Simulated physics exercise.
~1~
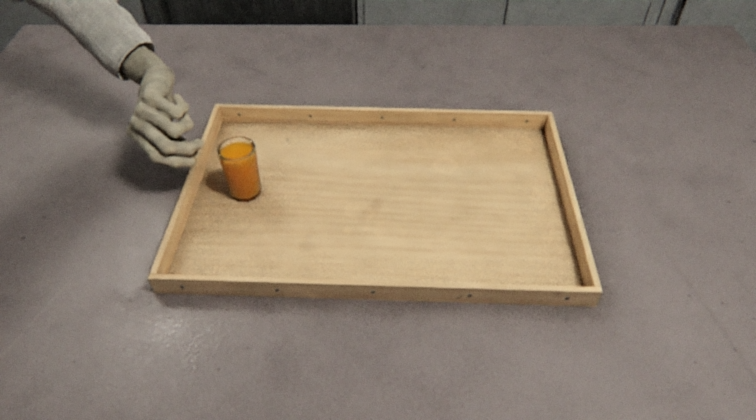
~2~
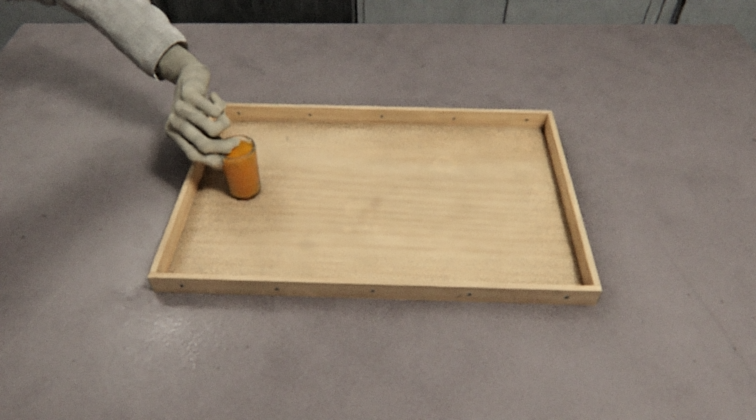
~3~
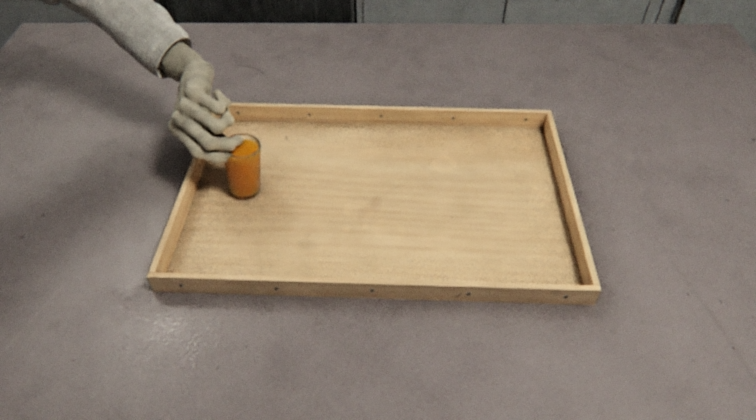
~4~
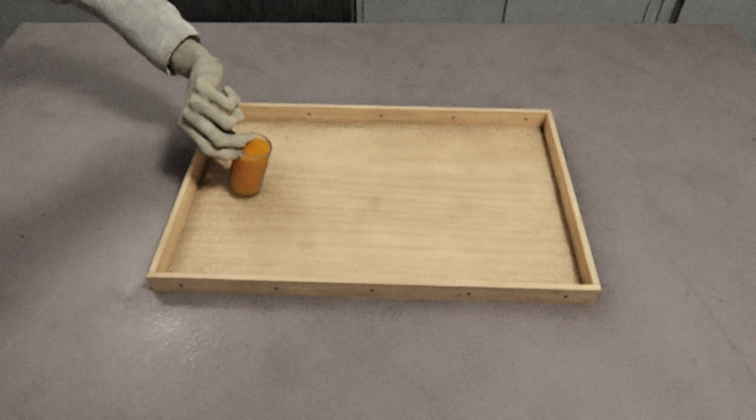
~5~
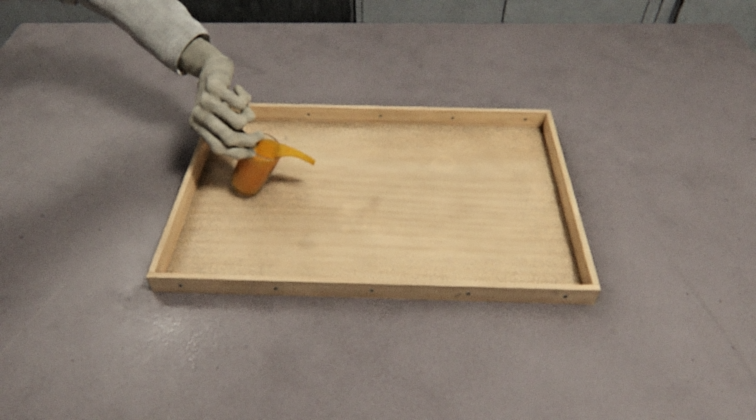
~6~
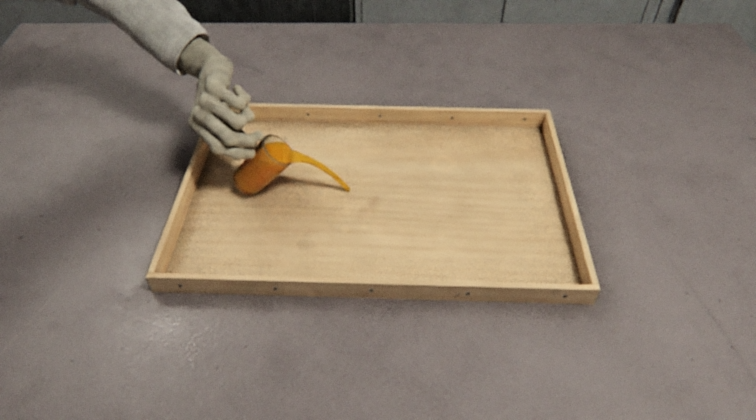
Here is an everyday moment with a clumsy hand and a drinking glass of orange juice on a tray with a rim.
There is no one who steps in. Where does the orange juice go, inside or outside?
In the end it keeps within the tray.
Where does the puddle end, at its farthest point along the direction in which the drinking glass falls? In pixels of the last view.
It reaches roughly (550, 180) in the last picture.
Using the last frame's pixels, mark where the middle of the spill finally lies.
The centre ends up near (461, 189) in the last view.
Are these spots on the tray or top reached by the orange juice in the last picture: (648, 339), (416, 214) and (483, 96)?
I'd call the first one safe, the middle one covered and the final one safe.
A moment on, the drinking glass lies in the tray; the puddle covers about as much as a plate; the rim holds it.
Further on, the puddle covers about as much as a plate; the rim holds it.
When it is over, the puddle covers about as much as a plate; the rim holds it.
